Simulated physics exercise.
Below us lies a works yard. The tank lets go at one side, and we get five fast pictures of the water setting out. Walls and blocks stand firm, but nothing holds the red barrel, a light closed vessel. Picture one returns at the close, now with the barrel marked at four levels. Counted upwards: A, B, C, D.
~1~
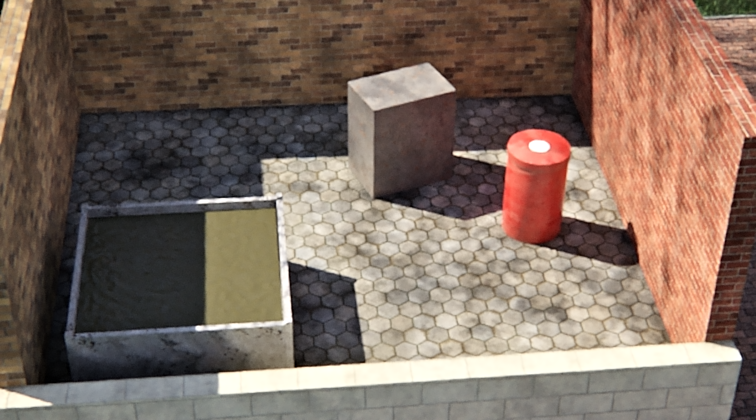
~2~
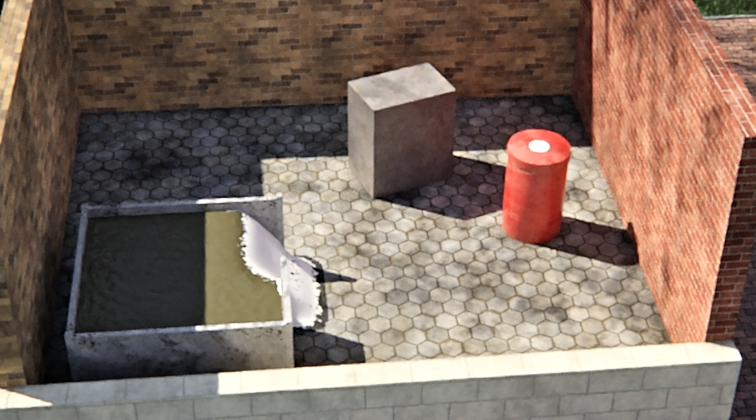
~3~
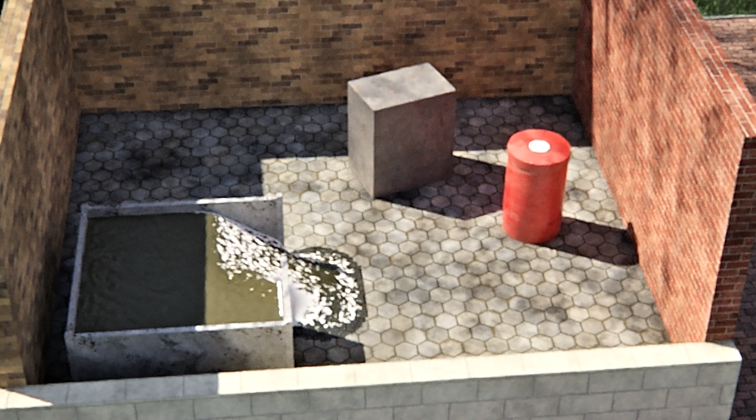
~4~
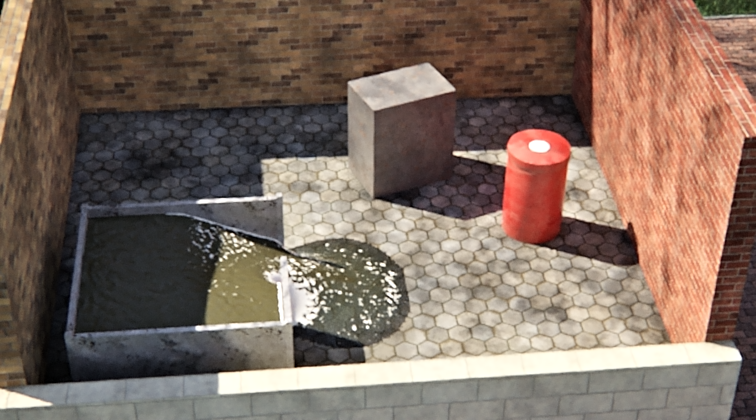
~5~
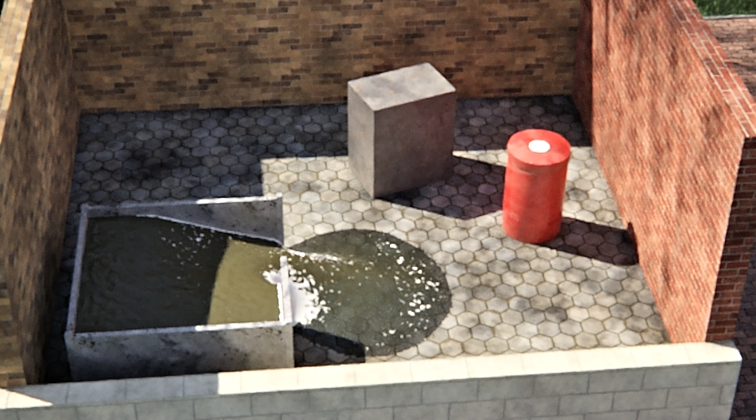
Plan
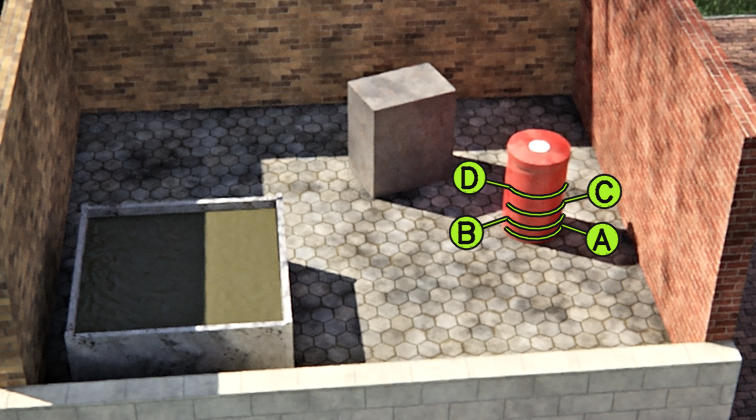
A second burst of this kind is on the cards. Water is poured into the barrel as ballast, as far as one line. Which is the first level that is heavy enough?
Line C.
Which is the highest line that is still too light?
That would be B.
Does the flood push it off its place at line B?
Yes.
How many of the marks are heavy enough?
Two of the four.
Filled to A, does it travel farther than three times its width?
Yes.
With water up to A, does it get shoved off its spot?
Yes.
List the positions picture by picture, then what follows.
Lid of the red barrel at (538, 147); tank full, its middle at (182, 269), in the first picture.
In the second picture, 2 % of the ground under water, its edge towards the barrel at (310, 270).
In the third picture, 3 % of the ground under water, its edge towards the barrel at (343, 258).
In the fourth picture, 6 % of the ground under water, its edge towards the barrel at (394, 273).
Lid of the red barrel at (538, 147); 9 % of the ground under water, its edge towards the barrel at (428, 267), in the fifth picture.
In lime, A at (538, 238); B at (538, 228); C at (540, 214); D at (541, 197); from the bottom up A, B, C, D.
With A, it is pushed about 4 times its own width away.
With B, it is pushed about half its own width away.
With C, it does not move.
With D, it does not move.
